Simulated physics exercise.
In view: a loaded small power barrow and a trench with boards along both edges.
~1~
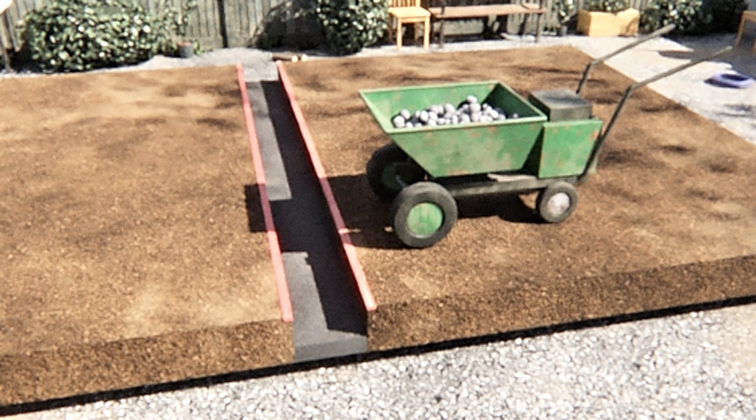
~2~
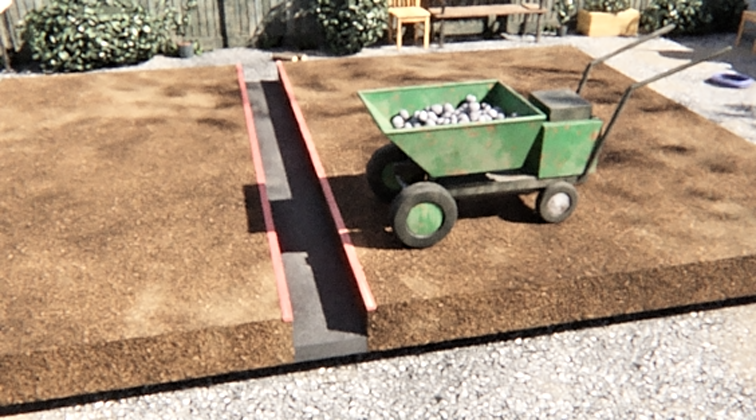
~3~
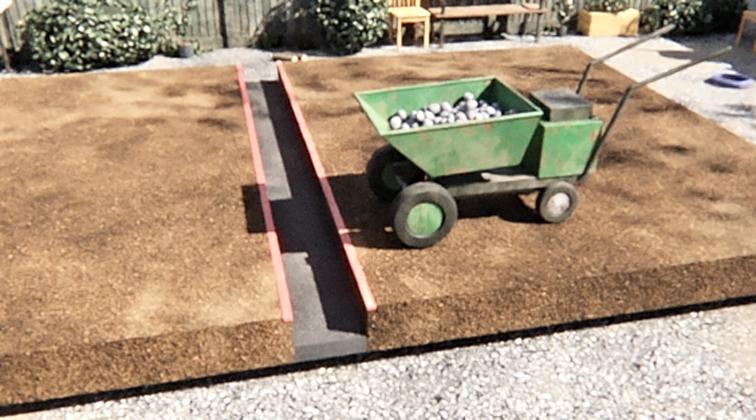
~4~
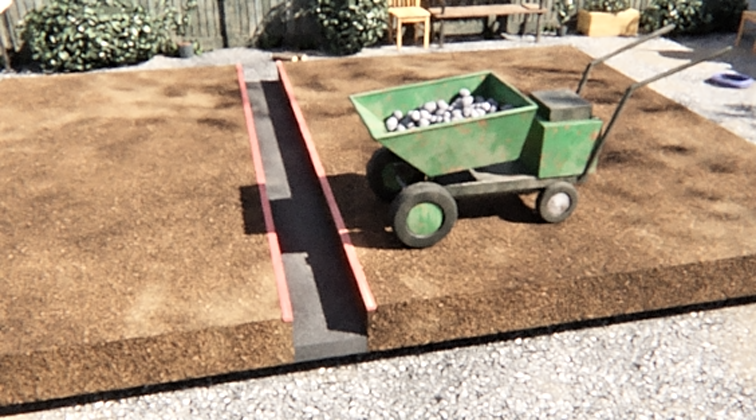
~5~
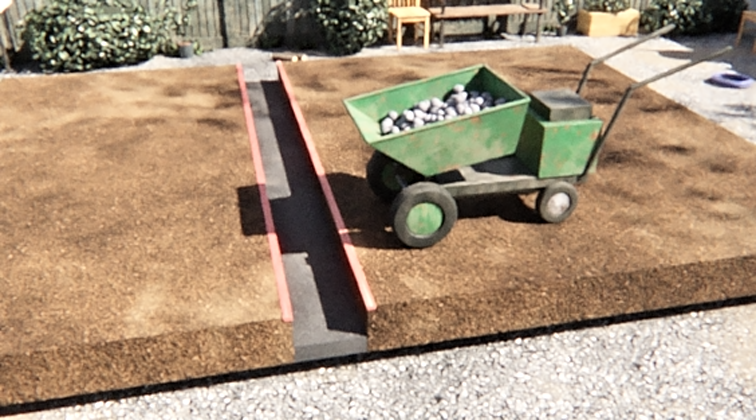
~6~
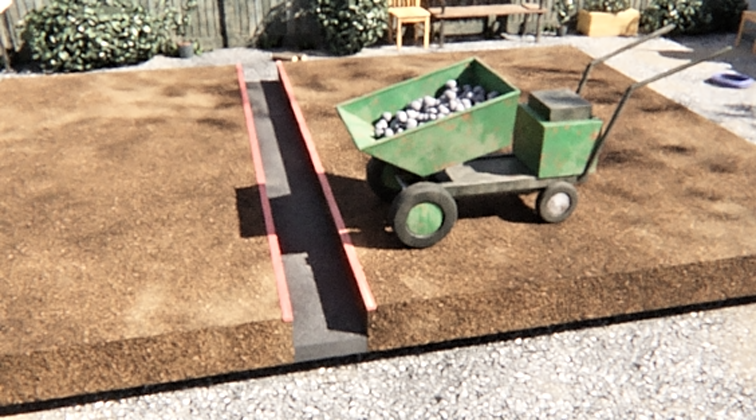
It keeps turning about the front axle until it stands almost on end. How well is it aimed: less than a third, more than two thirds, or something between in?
It catches over two thirds.
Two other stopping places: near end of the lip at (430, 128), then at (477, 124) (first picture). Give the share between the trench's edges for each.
Near 90 % and 30 %.
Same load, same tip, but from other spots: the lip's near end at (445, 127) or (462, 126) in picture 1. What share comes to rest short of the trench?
The first gives 20 %, the second 30 %.
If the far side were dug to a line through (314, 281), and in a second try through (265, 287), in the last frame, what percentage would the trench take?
Roughly 10 per cent, and 100 per cent.
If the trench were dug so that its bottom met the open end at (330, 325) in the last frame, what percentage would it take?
Roughly 50 in a hundred.
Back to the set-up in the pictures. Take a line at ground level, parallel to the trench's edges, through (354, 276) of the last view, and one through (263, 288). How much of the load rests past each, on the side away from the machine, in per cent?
First some 100, then 10 per cent.
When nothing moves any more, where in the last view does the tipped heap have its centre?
Around (297, 247).
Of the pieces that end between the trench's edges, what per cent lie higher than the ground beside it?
About 5 per cent.
Soon after the last picture, skip tipped steeply; all in the skip.
A little later, skip tipped right over; most in the skip; about a quarter in or heaped over the trench; a stray few beyond it; a stray few falling.
Later still, skip tipped right over; a stray few in the skip; most in or heaped over the trench; about a quarter beyond it.
At rest, skip tipped right over; most in or heaped over the trench; about a quarter beyond it.
